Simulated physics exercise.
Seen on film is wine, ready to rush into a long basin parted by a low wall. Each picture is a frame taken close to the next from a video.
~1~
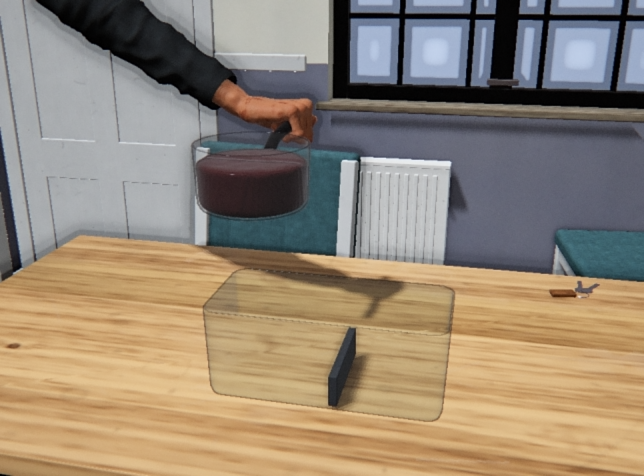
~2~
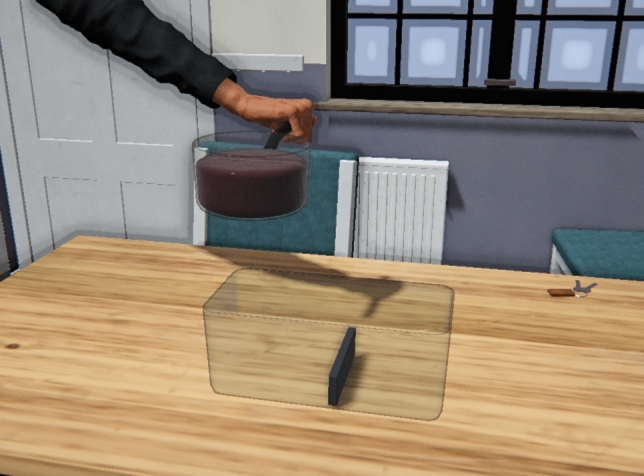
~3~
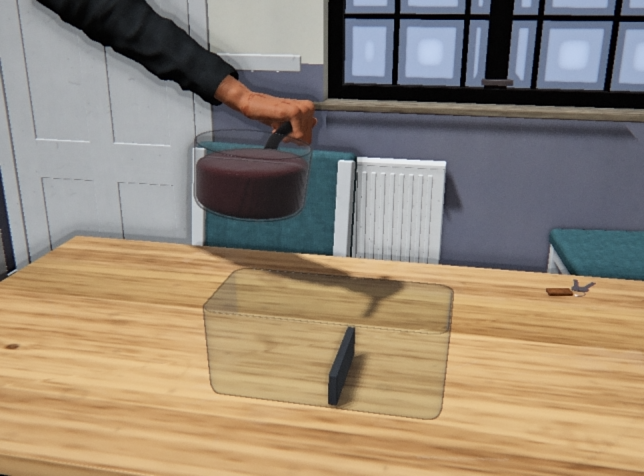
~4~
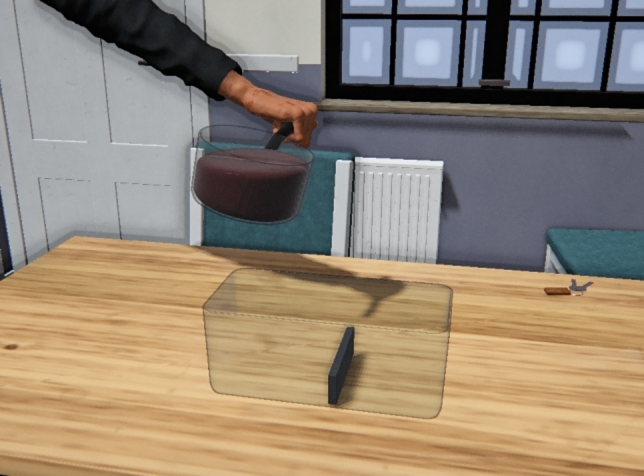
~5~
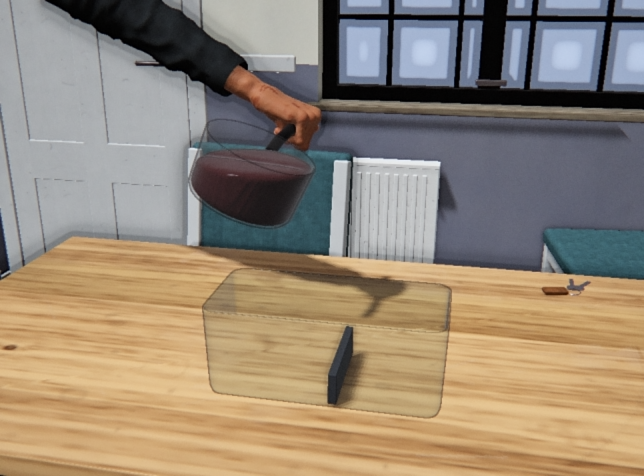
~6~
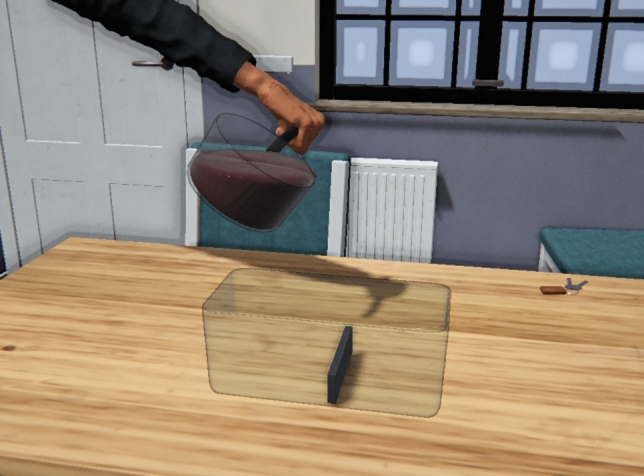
The footage shows a hand holding a clear container of dark red wine above a wooden table, where a long transparent basin with a low dark wall sits; the hand gradually tilts the container to the right.
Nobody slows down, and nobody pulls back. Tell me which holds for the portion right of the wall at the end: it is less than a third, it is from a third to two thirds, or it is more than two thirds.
One third to two thirds.
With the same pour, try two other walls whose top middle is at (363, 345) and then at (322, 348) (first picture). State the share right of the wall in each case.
My guess is some 15 percent the first time and some 80 percent the second.
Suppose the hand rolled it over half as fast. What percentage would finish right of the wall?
Some 70 per cent.
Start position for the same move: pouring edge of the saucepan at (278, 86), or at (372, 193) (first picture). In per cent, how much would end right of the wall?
It comes to about 30 %, followed by about 75 %.
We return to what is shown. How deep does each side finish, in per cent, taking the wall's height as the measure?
40 % left, 50 % right.
A moment on, the saucepan is tipped on its side and 32 per cent is still to pour, 2 is left of the wall and 15 right of it.
Next, the saucepan is tipped right over and 8 per cent is still to pour, 24 is left of the wall and 59 right of it.
Then the saucepan is tipped right over and 2 per cent is still to pour, 37 is left of the wall and 50 right of it.
Later the saucepan is tipped right over and 0 per cent is still to pour, 47 is left of the wall and 51 right of it.
In the end 50 per cent lies left of the wall, 48 right of it and 2 outside.
